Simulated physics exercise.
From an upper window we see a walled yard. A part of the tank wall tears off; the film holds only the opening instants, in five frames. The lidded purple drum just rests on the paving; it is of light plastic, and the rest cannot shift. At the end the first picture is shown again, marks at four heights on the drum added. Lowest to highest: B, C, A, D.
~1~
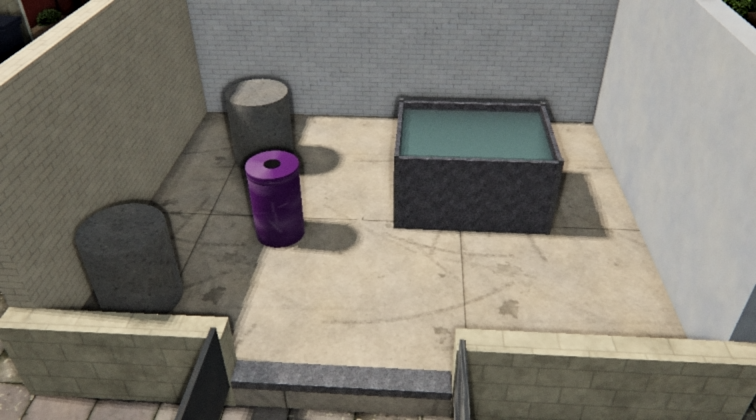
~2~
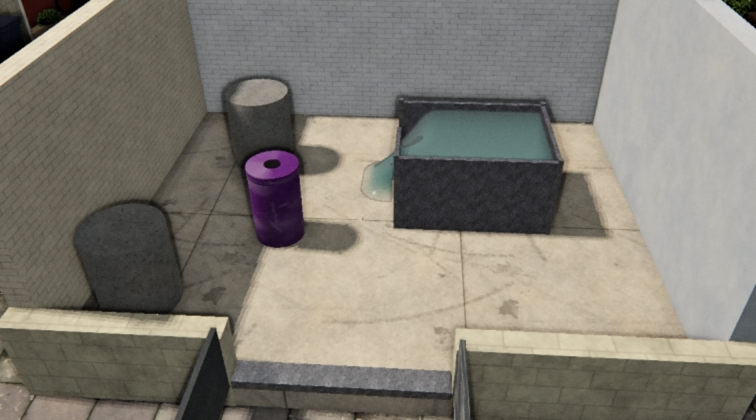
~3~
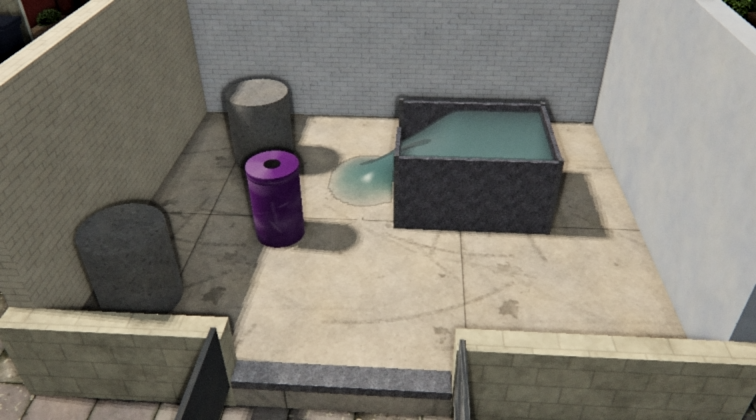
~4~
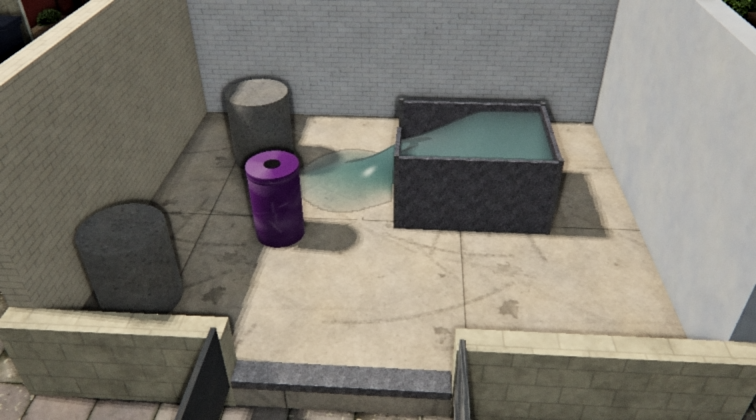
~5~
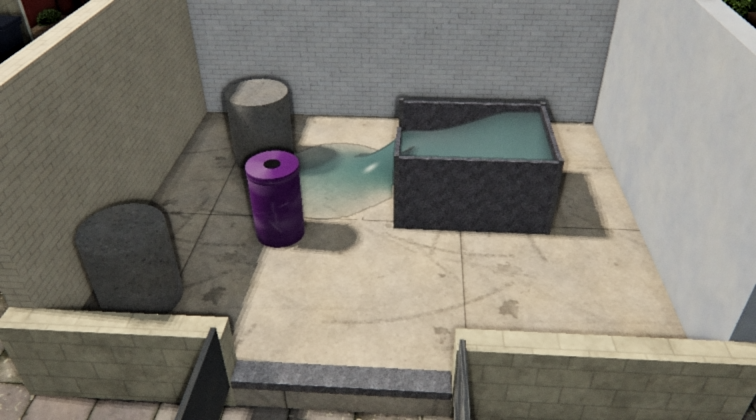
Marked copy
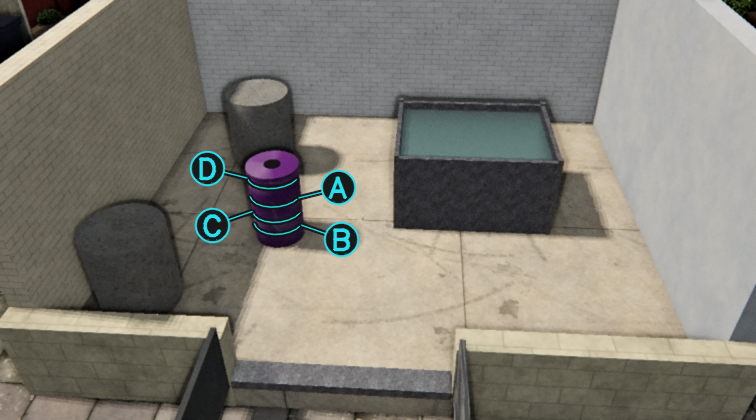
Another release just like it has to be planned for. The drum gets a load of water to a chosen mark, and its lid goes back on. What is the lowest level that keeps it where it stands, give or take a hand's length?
B.
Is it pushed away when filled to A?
No.
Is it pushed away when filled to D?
No.
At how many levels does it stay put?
All four.
On the marked copy, A at (270, 207); B at (274, 234); C at (272, 222); D at (268, 188); from the bottom up B, C, A, D.
If A is chosen, it does not move.
If B is chosen, it does not move.
If C is chosen, it does not move.
If D is chosen, it does not move.
